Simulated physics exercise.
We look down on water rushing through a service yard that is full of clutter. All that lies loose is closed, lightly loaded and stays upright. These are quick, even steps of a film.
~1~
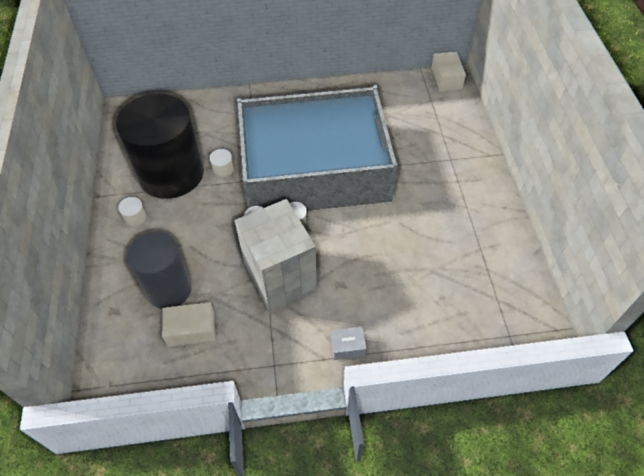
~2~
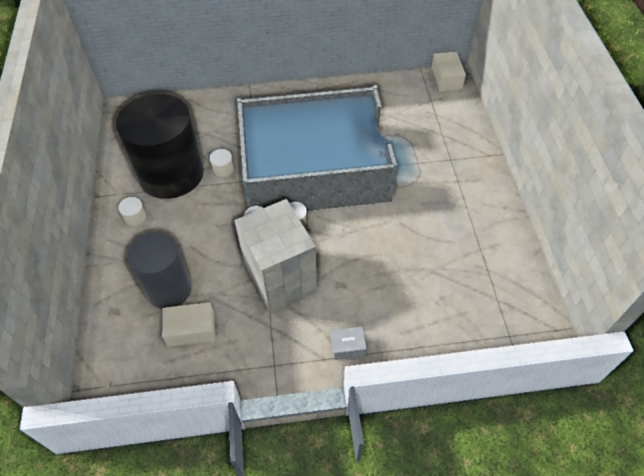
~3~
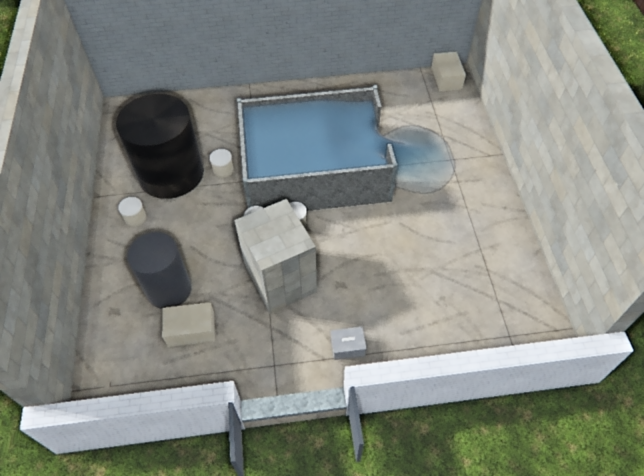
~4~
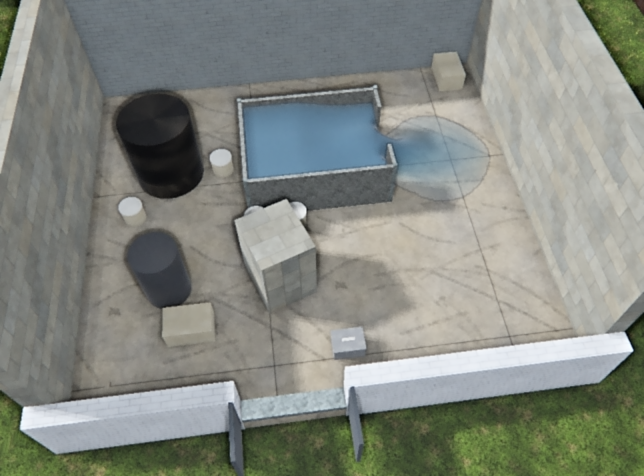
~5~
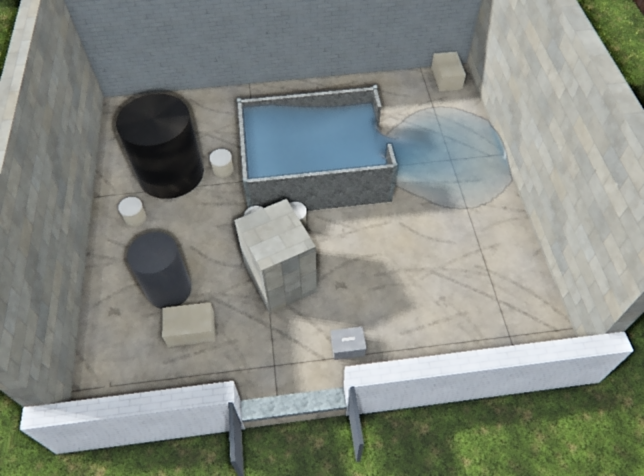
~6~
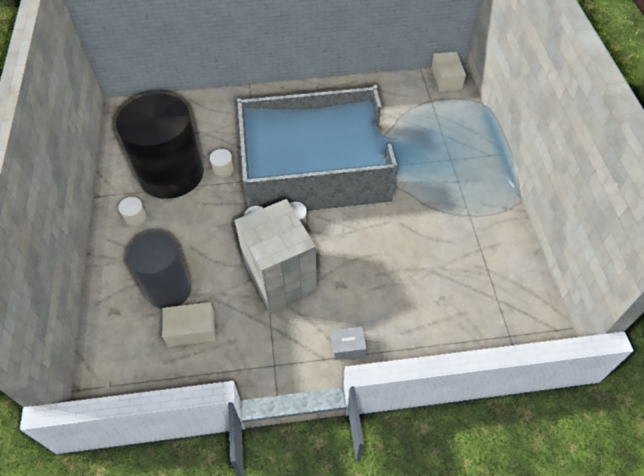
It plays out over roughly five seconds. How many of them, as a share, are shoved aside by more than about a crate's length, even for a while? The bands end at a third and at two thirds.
That comes to under a third.
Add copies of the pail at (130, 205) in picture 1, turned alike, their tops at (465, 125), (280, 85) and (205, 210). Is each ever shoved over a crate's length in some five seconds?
As listed: Swept aside, yes, not that far.
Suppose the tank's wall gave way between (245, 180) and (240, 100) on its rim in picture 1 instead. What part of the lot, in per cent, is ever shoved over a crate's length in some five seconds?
About 50 per cent.
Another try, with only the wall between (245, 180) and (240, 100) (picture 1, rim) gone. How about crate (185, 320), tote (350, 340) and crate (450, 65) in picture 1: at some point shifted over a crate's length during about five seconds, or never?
In turn: Shifted that much, never so far, never so far.
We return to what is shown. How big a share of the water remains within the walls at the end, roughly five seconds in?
About 100 per cent.
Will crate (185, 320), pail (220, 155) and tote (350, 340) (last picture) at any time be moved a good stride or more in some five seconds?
As listed: Not that far, never so far, less than that.
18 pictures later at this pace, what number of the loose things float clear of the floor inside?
I count 2.
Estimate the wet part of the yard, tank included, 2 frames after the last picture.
Near 25 in a hundred.
A moment on, 0 of 8 are well off their spots; 0 afloat.
Next, 1 of 8 are well off their spots; 0 afloat.
Later, 1 of 8 are well off their spots; 2 afloat.
In the end, 2 of 8 are well off their spots, and 2 have been at some point; 2 afloat.
